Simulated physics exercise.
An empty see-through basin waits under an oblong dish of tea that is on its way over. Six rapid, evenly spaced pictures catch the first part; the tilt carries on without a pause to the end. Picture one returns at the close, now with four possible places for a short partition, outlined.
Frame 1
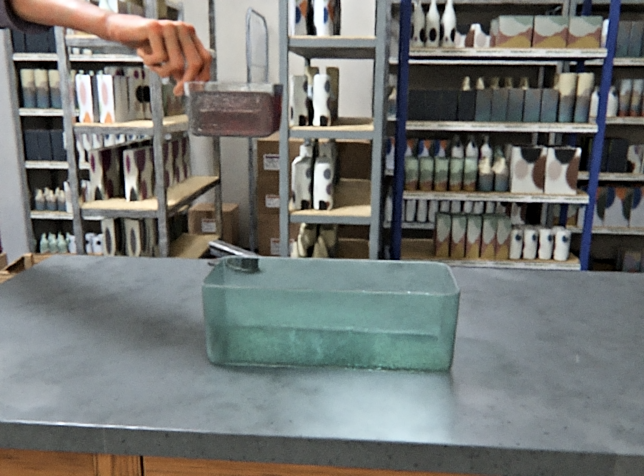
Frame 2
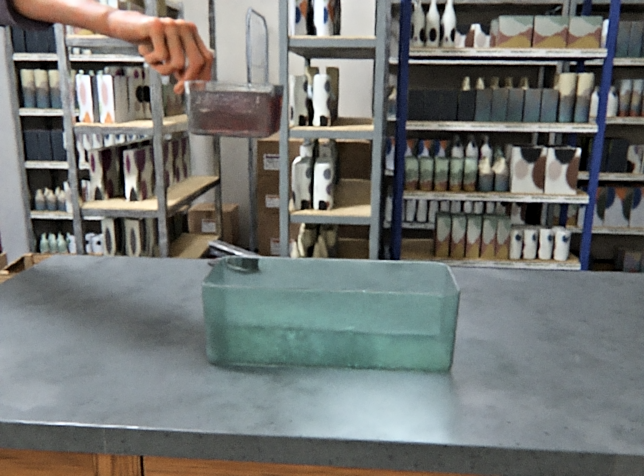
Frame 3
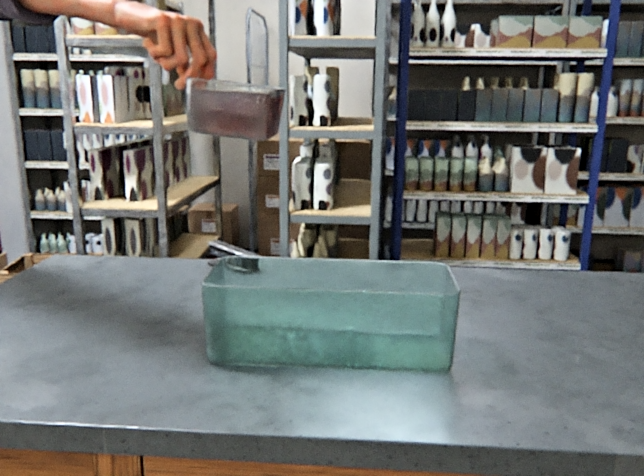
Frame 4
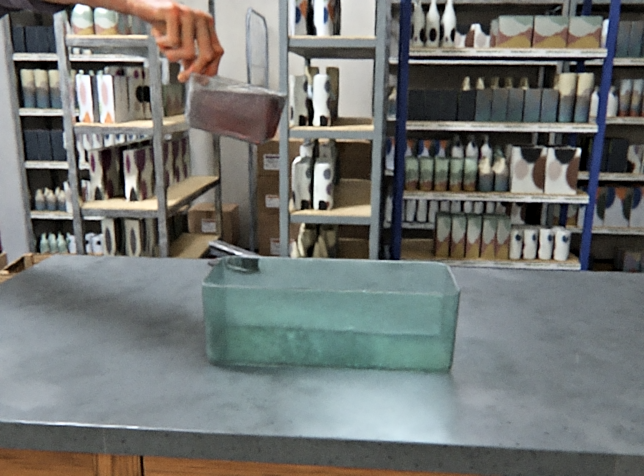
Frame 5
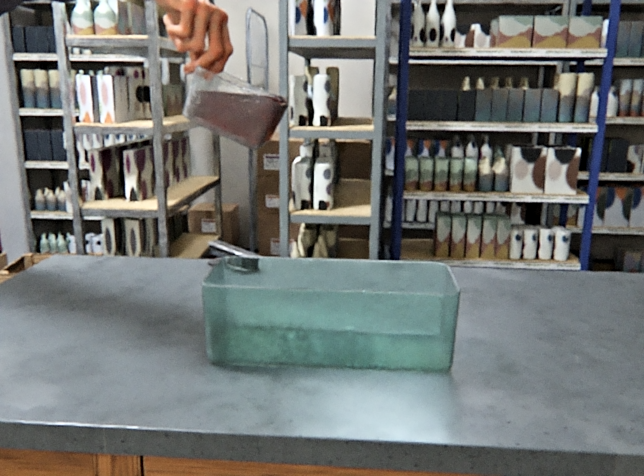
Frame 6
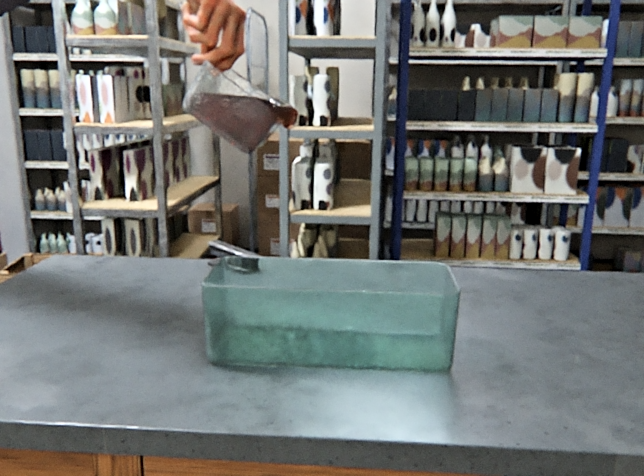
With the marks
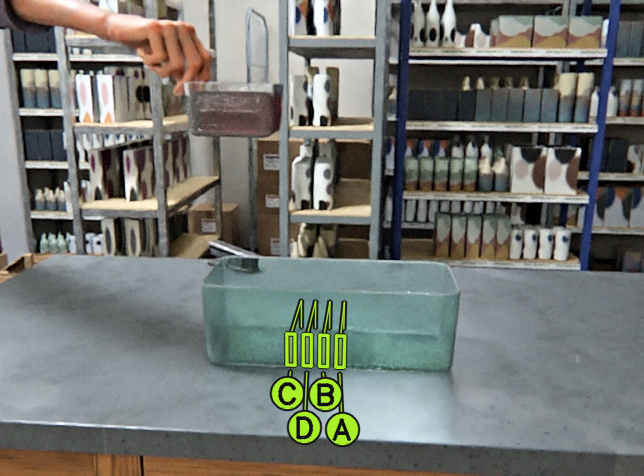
In a storeroom, a hand tilting a clear oblong dish of tea rightward above a see-through basin, liquid starting over its lip.
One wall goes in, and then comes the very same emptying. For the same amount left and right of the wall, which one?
The answer is slot A.
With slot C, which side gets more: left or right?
The right side.
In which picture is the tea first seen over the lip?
In picture 5.
On the marked copy, A at (339, 373); B at (323, 372); C at (290, 371); D at (306, 371).
For slot A, about 48 % ends left of the wall and 48 % right of it; 4 % is lost outside.
For slot B, about 29 % ends left of the wall and 68 % right of it; 4 % is lost outside.
For slot C, about 9 % ends left of the wall and 87 % right of it; 4 % is lost outside.
For slot D, about 21 % ends left of the wall and 75 % right of it; 4 % is lost outside.
